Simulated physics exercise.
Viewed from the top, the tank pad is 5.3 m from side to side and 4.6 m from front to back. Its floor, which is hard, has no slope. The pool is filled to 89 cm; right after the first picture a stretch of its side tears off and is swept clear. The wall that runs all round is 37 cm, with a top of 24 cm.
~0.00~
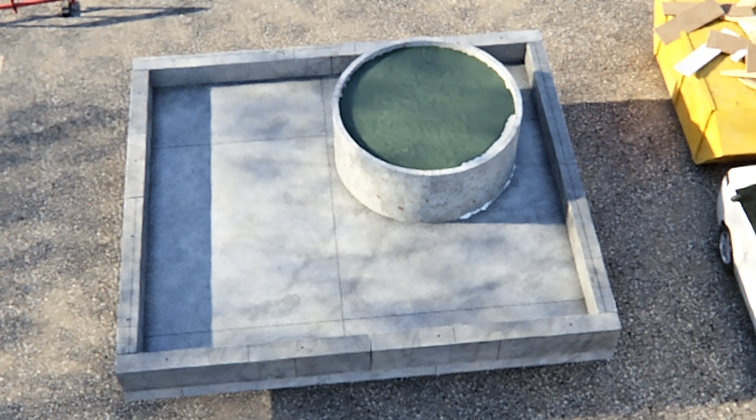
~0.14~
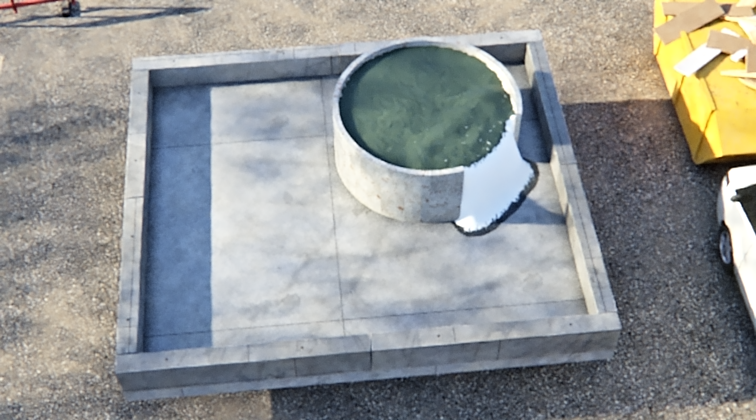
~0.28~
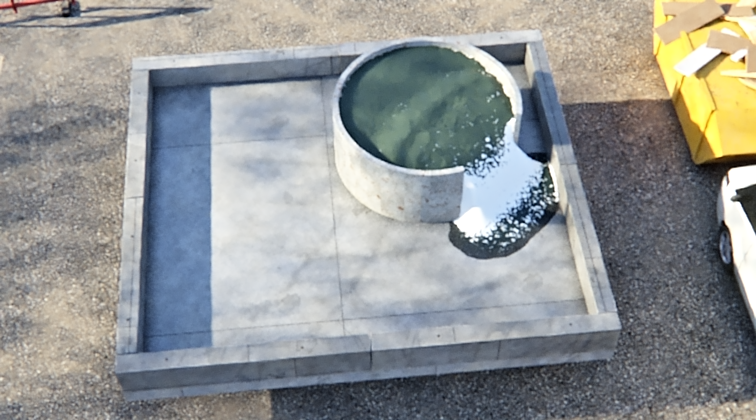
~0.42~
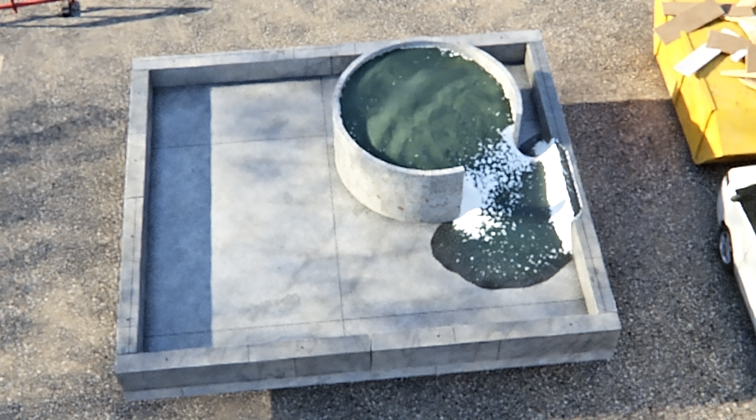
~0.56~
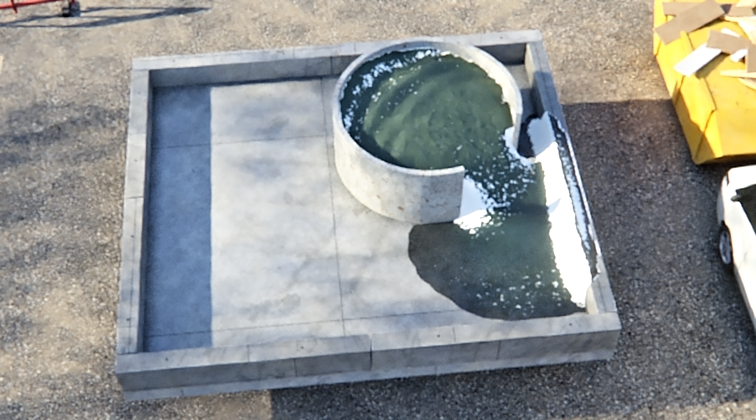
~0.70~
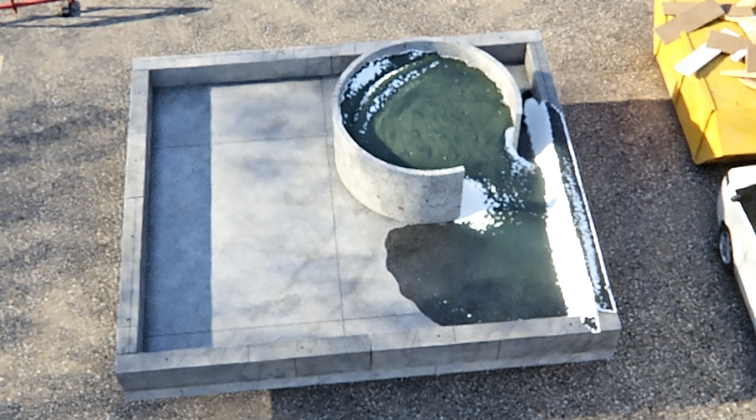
A walled concrete pad holding a round pool of dark green water, its side opening and foamy water spreading across the floor's right side.
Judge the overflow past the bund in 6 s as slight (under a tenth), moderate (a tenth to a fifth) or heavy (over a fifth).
It is moderate.
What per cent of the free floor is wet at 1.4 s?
Close to 30 in a hundred parts are wet.
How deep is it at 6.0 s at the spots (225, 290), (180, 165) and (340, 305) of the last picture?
I'd read it as roughly 11, 14 and 8 cm, in that order.
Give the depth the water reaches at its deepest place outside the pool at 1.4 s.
About 58 cm.
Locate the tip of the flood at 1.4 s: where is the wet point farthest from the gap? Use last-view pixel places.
I'd put it near pixel (343, 350) of the last picture.
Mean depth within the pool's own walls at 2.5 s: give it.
Average depth: About 39 cm.
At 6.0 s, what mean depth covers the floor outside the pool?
The mean depth is around 12 cm.
After 1.1 s water covers 25 % of the floor and is deepest (59 cm) near (524, 335); 2 % is over the wall.
After 1.4 s water covers 30 % of the floor and is deepest (58 cm) near (509, 336); 4 % is over the wall.
After 2.5 s water covers 60 % of the floor and is deepest (53 cm) near (583, 330); 13 % is over the wall.
After 4.0 s water covers 85 % of the floor and is deepest (32 cm) near (571, 280); 15 % is over the wall.
After 6.0 s water covers 85 % of the floor and is deepest (26 cm) near (153, 139); 15 % is over the wall.
